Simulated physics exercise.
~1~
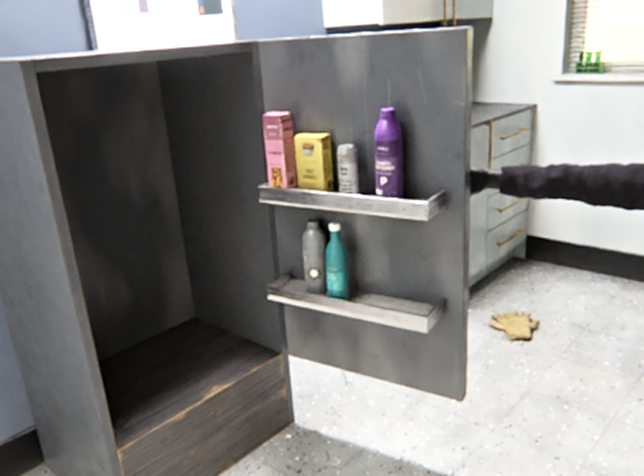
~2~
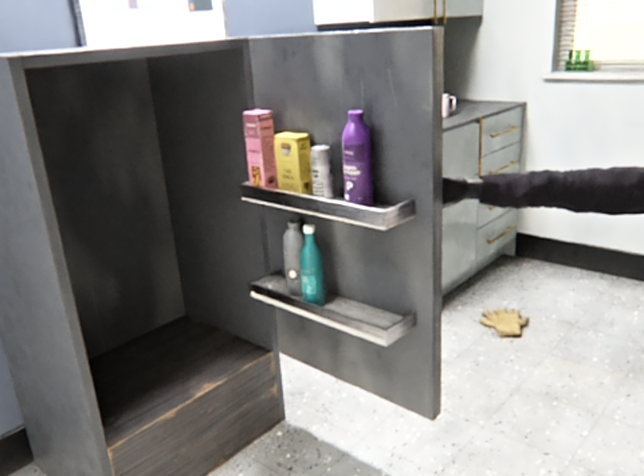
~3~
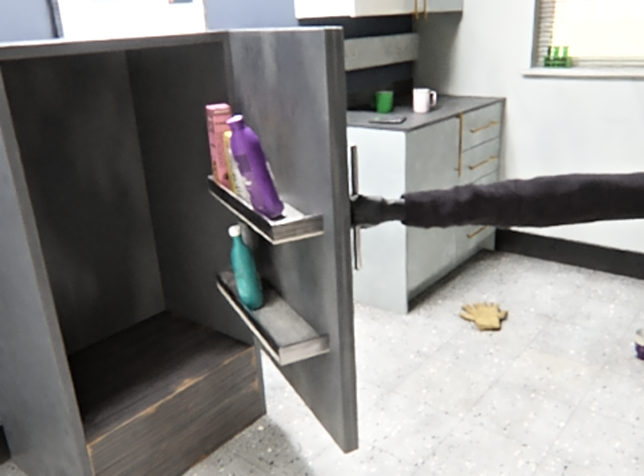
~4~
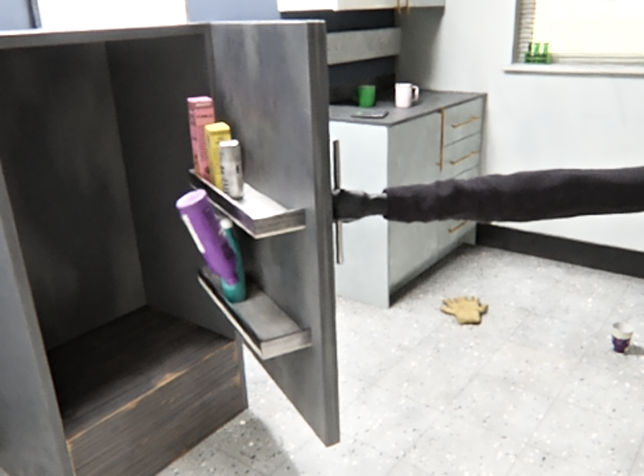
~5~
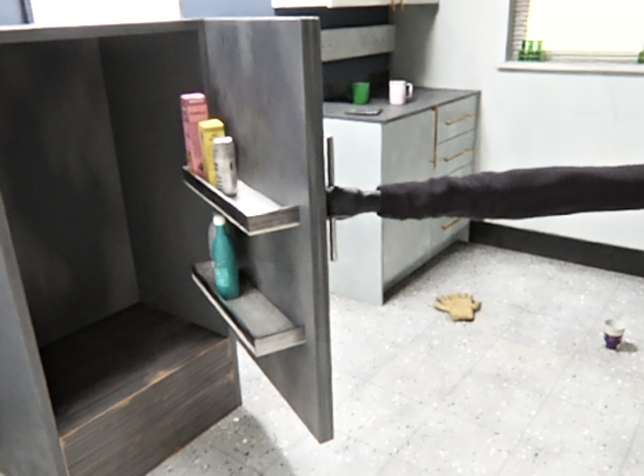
A dark-sleeved arm swung a grey locker door further open until it stopped, and the purple bottle on the upper rack leaned, tipped over the rail and fell out of sight, while the other bottles and cartons stayed on their racks.
